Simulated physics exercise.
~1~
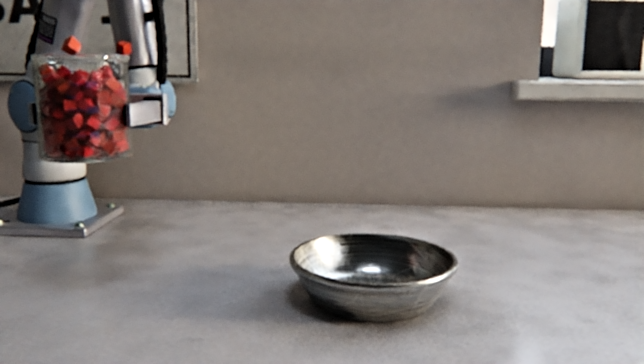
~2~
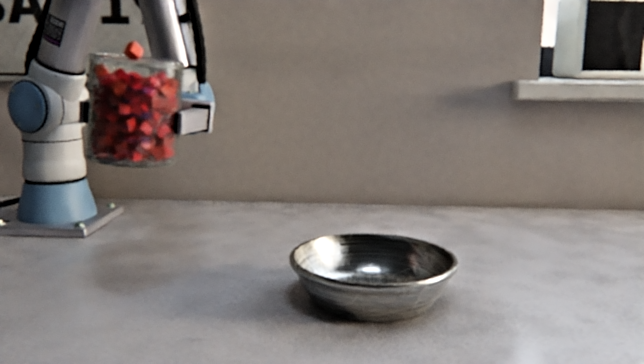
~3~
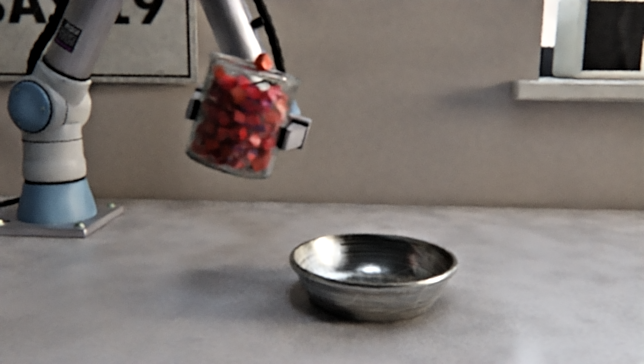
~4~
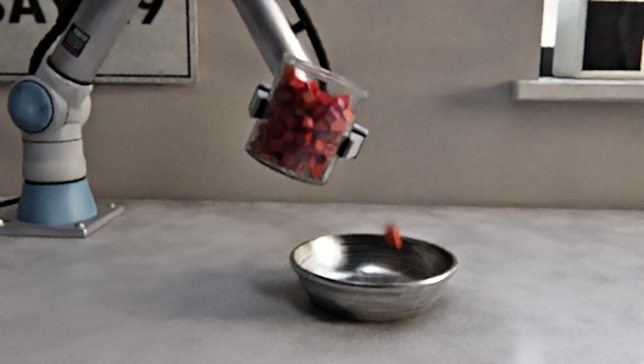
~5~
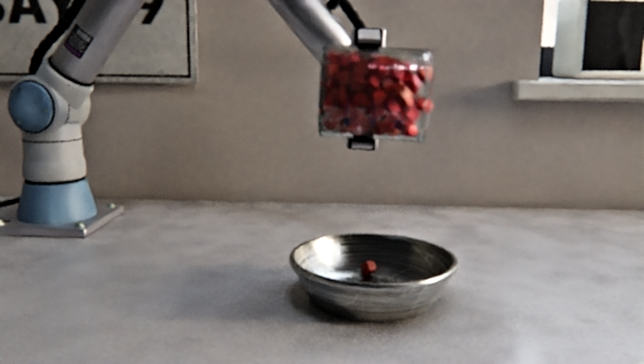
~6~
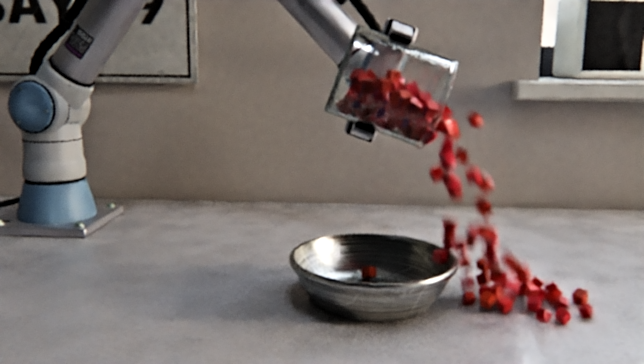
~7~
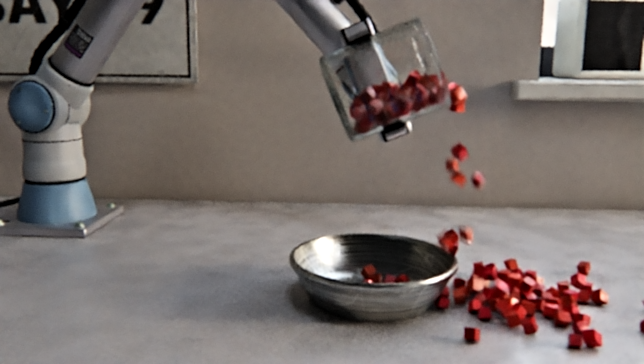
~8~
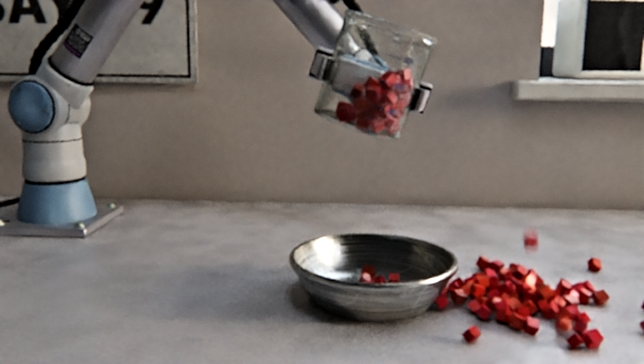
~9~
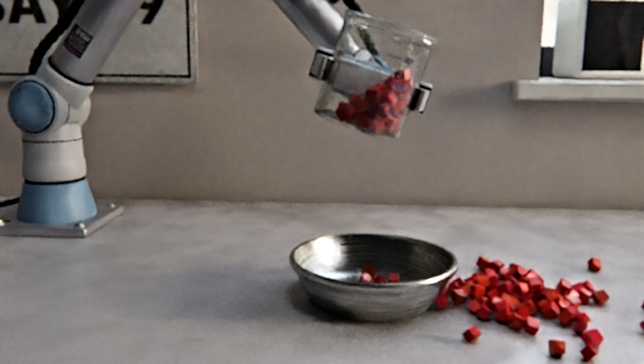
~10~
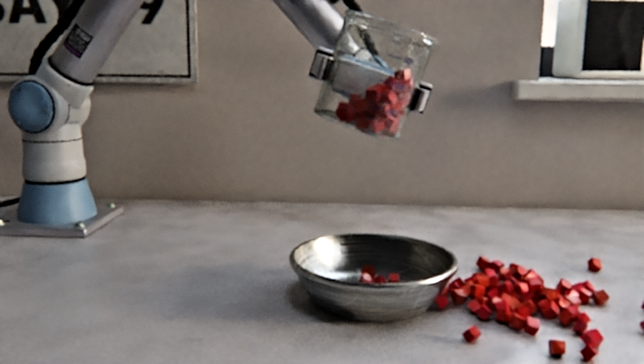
On a grey tabletop, a robot arm tipping red cubes from a clear tumbler, most spilling right of a metal bowl, some staying inside the tumbler.
